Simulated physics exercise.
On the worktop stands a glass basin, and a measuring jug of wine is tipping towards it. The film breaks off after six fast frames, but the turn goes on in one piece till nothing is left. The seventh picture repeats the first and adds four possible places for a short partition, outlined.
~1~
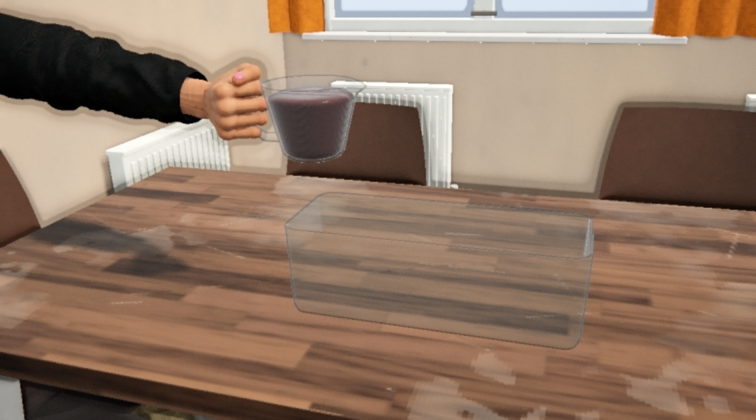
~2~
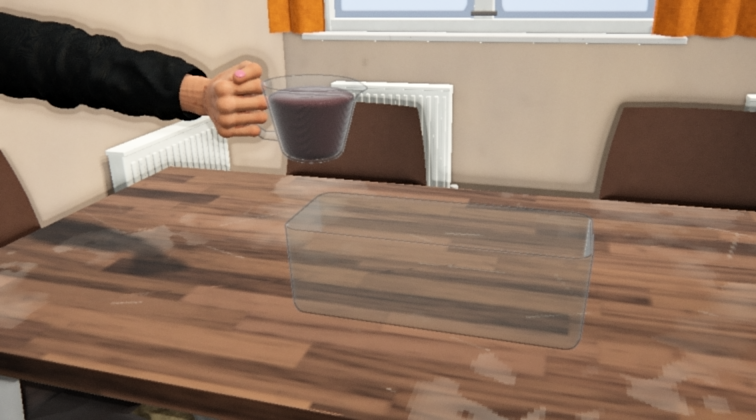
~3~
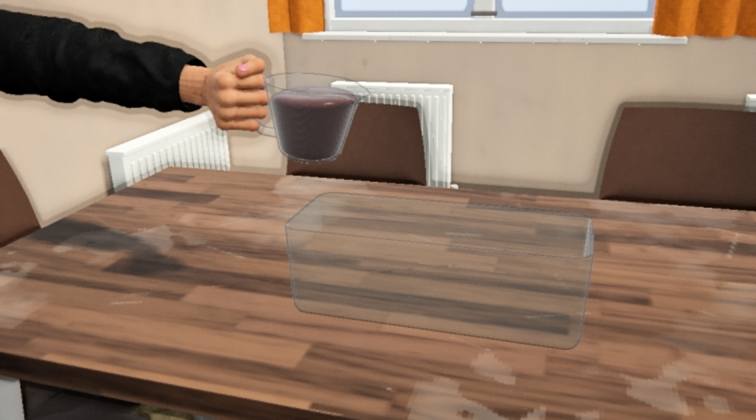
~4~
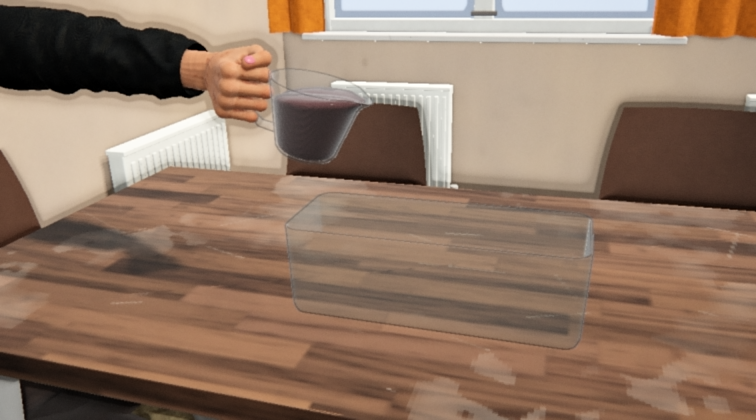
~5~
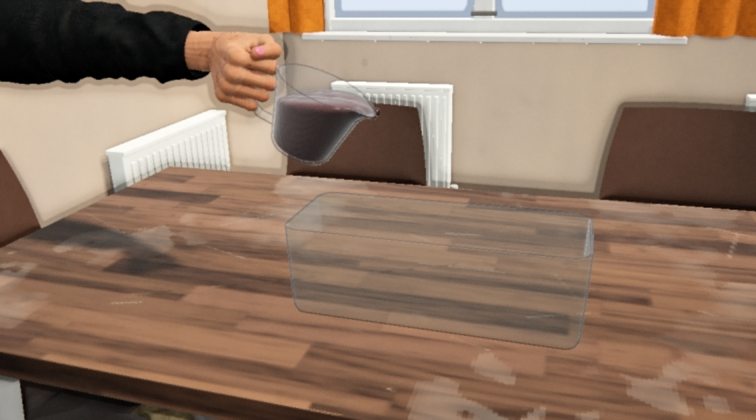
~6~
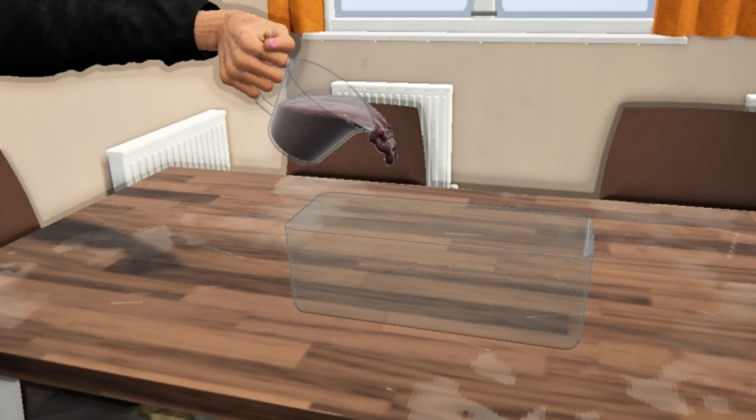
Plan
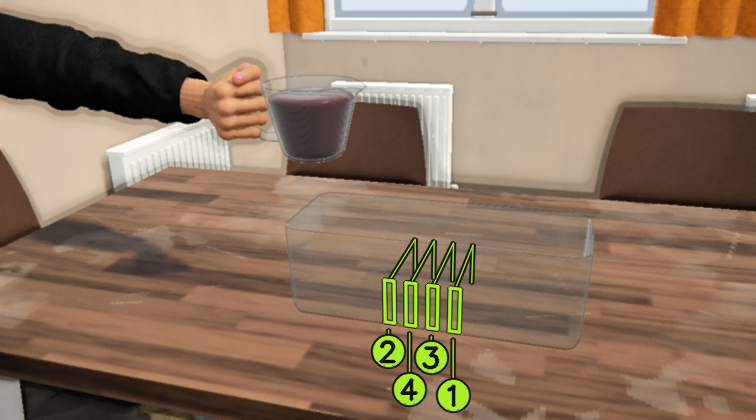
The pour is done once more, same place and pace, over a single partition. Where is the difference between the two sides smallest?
I would pick position 2.
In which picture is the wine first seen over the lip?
Picture 5.
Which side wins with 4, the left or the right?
The left one.
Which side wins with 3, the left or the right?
The left side.
On the marked copy, 1 at (453, 339); 2 at (388, 329); 3 at (431, 336); 4 at (409, 332).
Choosing 1, about 98 % ends left of the wall and 1 % right of it.
Choosing 2, about 43 % ends left of the wall and 57 % right of it.
Choosing 3, about 96 % ends left of the wall and 3 % right of it.
Choosing 4, about 83 % ends left of the wall and 16 % right of it.
